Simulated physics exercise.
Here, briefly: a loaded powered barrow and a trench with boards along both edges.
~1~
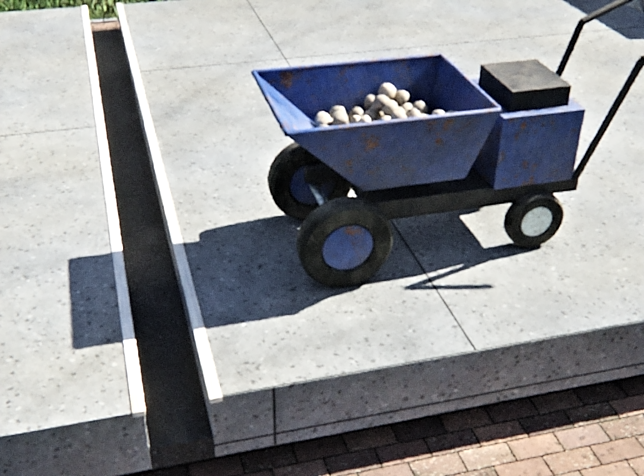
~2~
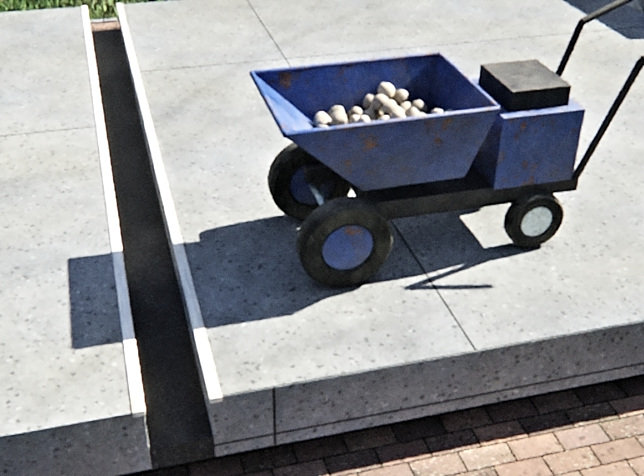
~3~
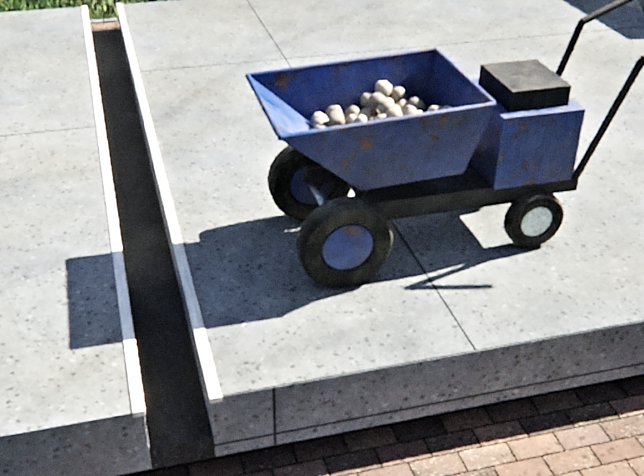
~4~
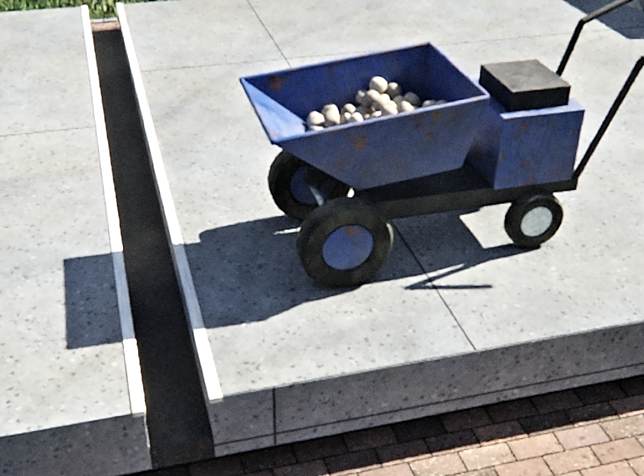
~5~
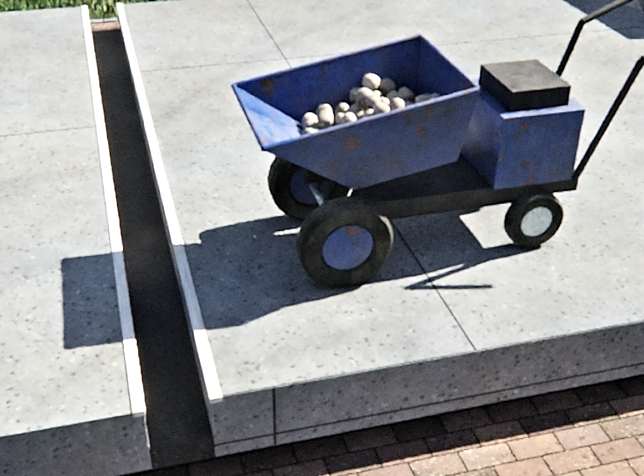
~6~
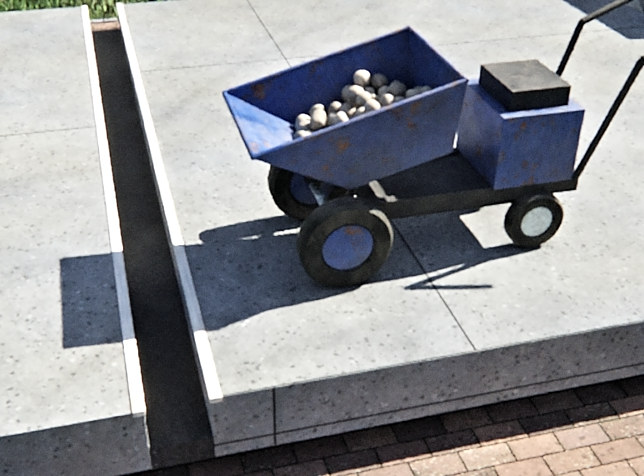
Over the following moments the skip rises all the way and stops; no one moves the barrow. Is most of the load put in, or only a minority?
The trench is likely to gain the main share of it.
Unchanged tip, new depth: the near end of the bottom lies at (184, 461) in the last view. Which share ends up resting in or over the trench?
I'd guess close to 100 percent.
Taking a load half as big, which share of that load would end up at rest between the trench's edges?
100 per cent, roughly.
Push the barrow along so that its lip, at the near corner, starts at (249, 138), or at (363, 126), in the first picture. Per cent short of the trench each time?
Position 1 near 0 %, position 2 near 60 %.
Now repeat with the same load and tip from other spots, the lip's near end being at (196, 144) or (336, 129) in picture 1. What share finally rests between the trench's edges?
Estimates, in order: 0 % then 50 %.
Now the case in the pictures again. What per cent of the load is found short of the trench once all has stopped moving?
I'd estimate about 5 per cent of the load.
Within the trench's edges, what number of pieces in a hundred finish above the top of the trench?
The answer is close to 10 per cent.
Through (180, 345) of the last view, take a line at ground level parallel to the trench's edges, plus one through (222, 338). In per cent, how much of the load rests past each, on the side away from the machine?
That's 70 per cent for the first and 100 per cent for the second.
Soon, skip tipped steeply; all in the skip.
A while on, skip tipped steeply; most in the skip; a stray few short of the trench; a small part in or heaped over the trench.
Towards the end, skip tipped right over; a small part in the skip; a small part short of the trench; most in or heaped over the trench; a small part beyond it.
Finally, skip tipped right over; a stray few in the skip; a small part short of the trench; most in or heaped over the trench; a small part beyond it.
